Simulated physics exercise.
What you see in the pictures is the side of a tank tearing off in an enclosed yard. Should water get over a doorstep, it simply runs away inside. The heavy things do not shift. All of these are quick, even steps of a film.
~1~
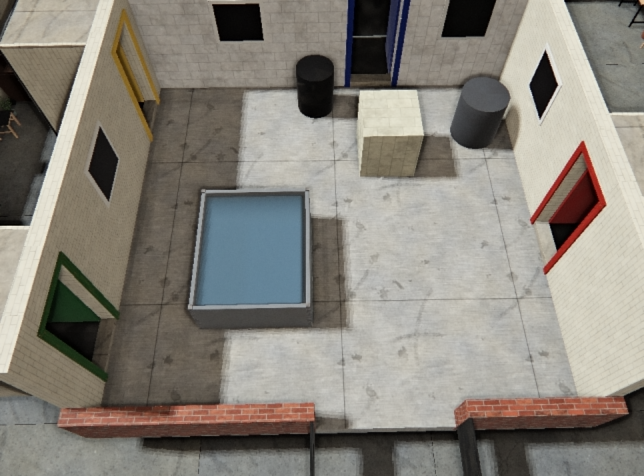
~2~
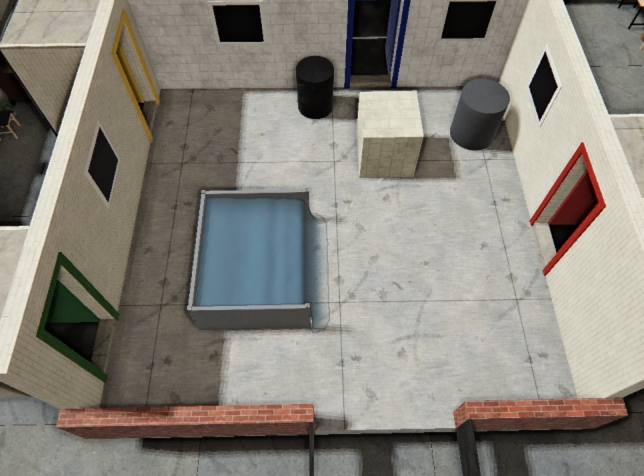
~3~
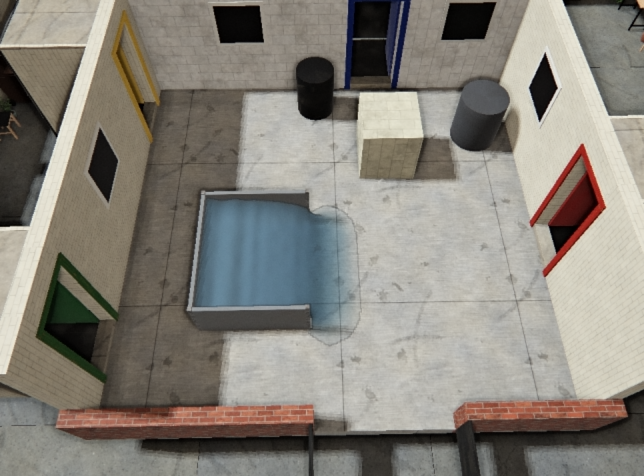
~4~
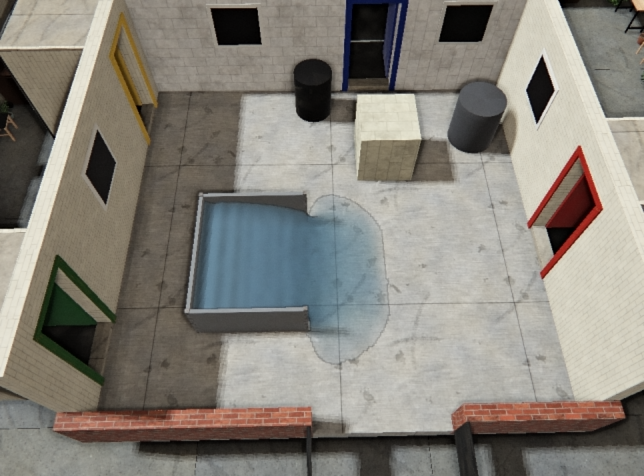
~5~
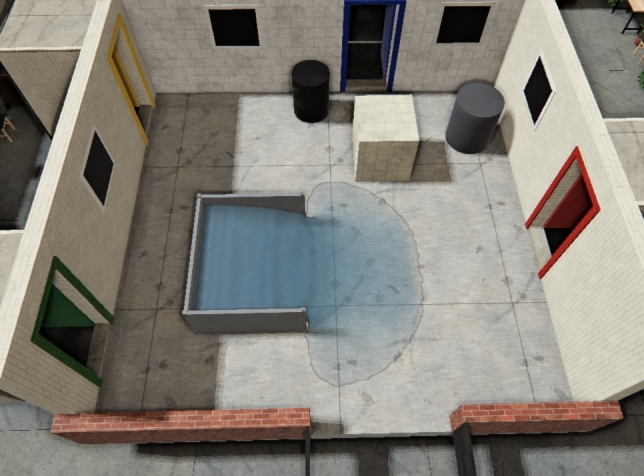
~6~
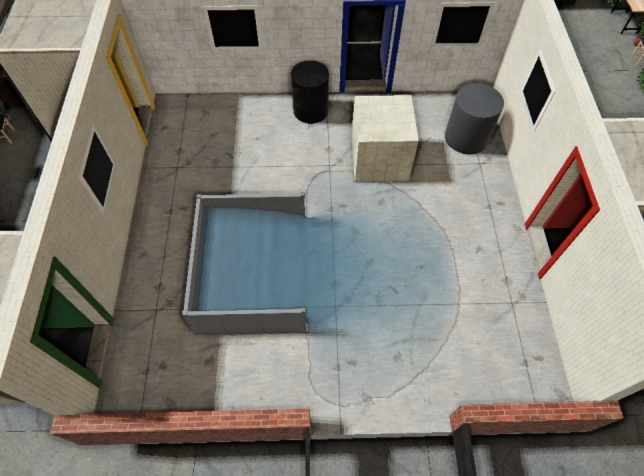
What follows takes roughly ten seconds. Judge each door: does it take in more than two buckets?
My call: The yellow door keeps it to two or fewer, the red door takes in more, the green door keeps it to two or fewer, the blue door keeps it to two or fewer.
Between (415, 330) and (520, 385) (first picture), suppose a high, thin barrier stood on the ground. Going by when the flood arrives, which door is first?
My answer is the red one.
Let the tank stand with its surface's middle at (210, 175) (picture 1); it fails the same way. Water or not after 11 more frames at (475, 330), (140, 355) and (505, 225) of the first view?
One after the other: Reached, untouched, reached.
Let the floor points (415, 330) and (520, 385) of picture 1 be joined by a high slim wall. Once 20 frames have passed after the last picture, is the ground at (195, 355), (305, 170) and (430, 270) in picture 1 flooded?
Taking the points in the order given, they are high and dry, high and dry and inundated.
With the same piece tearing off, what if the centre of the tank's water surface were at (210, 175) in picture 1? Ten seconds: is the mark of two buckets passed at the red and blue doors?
Lab note - red door crosses the line; blue door crosses the line.
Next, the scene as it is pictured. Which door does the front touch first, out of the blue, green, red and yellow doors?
Looks like the door marked red.
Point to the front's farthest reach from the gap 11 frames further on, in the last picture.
Somewhere close to (492, 114).
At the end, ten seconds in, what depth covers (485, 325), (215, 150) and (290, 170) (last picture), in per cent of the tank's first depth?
In that order: 8, 4 and 4 per cent.
A moment on, water covers 40 % of the floor; the yellow door not reached, the red door over two buckets in, the green door not reached, the blue door not reached.
Next, water covers 45 % of the floor; the yellow door not reached, the red door far over two buckets in, the green door not reached, the blue door not reached.
Then, water covers 45 % of the floor; the yellow door not reached, the red door far over two buckets in, the green door not reached, the blue door wet at the sill, nothing in.
Later, water covers 60 % of the floor; the yellow door not reached, the red door far over two buckets in, the green door not reached, the blue door wet at the sill, nothing in.
In the end, water covers 85 % of the floor; the yellow door wet at the sill, nothing in, the red door far over two buckets in, the green door not reached, the blue door wet at the sill, nothing in.
